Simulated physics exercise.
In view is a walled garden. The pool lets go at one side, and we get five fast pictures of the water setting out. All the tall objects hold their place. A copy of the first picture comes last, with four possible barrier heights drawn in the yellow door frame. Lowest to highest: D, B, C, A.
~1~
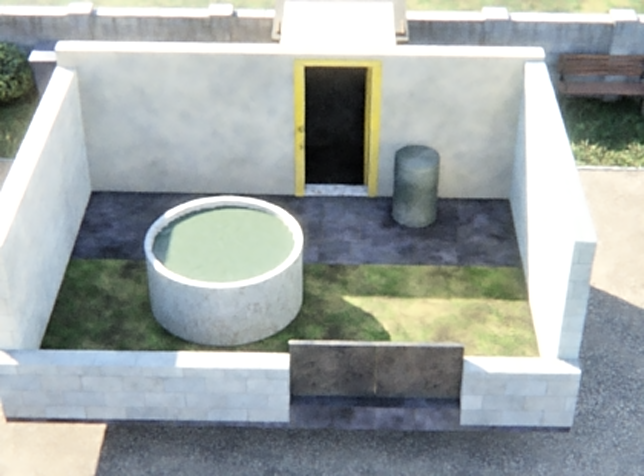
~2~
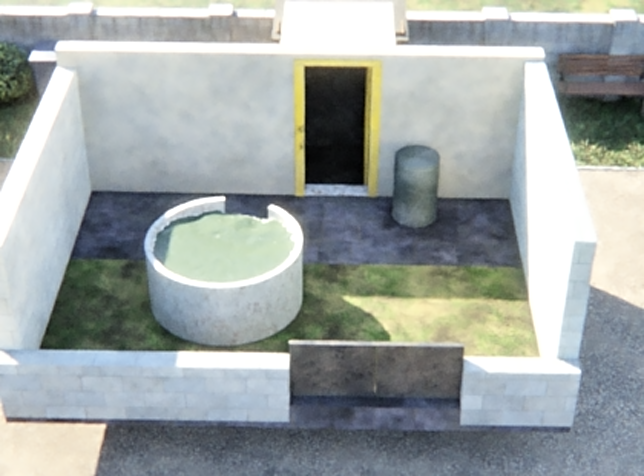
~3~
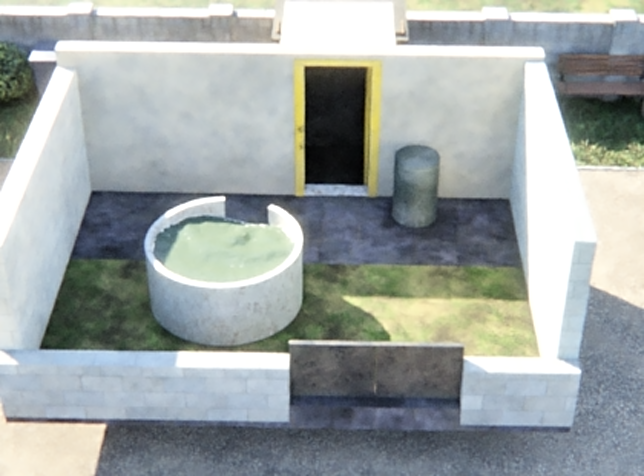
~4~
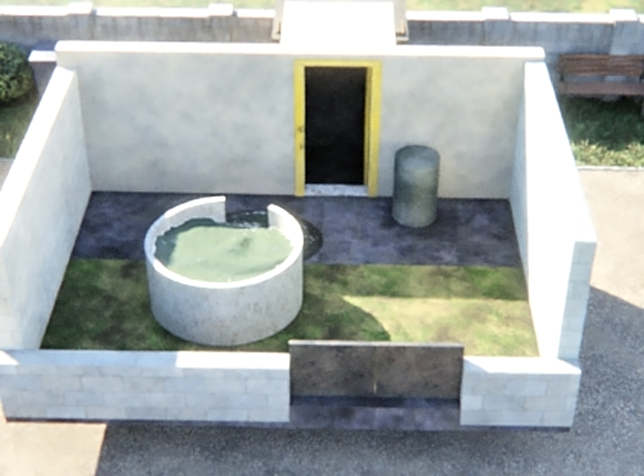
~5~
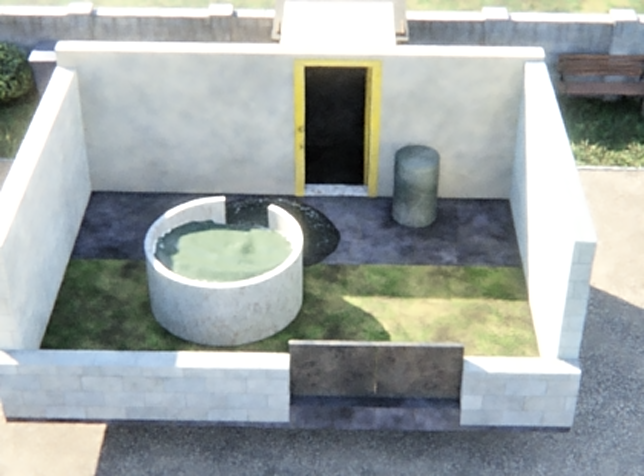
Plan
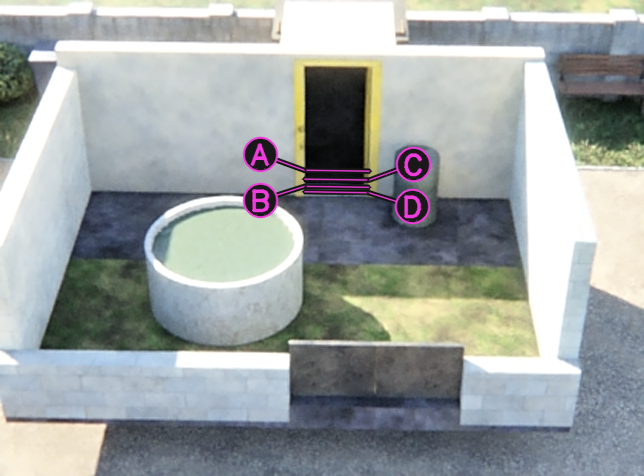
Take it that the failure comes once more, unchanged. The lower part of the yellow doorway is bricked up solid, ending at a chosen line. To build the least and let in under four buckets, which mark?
The answer is line C.
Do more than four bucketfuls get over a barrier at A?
No, not at all.
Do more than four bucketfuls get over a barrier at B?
Yes, it does.
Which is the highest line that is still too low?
That is line B.
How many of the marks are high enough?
Two of the four.
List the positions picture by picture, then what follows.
Water in the pool at rest, its middle at (224, 245); foot of the yellow doorway at (336, 195); shut gate at (376, 352), in the first frame.
Water covers 1 % of the ground, its front hidden from here, in the second frame.
Water covers 3 % of the ground, its front hidden from here, in the third frame.
Water covers 6 % of the ground, its front hidden from here, in the fourth frame.
In the fifth frame, 10 % of the ground under water, visible out to (280, 199).
In magenta, A at (336, 170); B at (336, 186); C at (336, 179); D at (336, 192); from the bottom up D, B, C, A.
For line A, nothing gets over.
For line B, about 9 bucketfuls get in.
For line C, a splash gets over, under a bucket.
For line D, dozens of bucketfuls pour in.
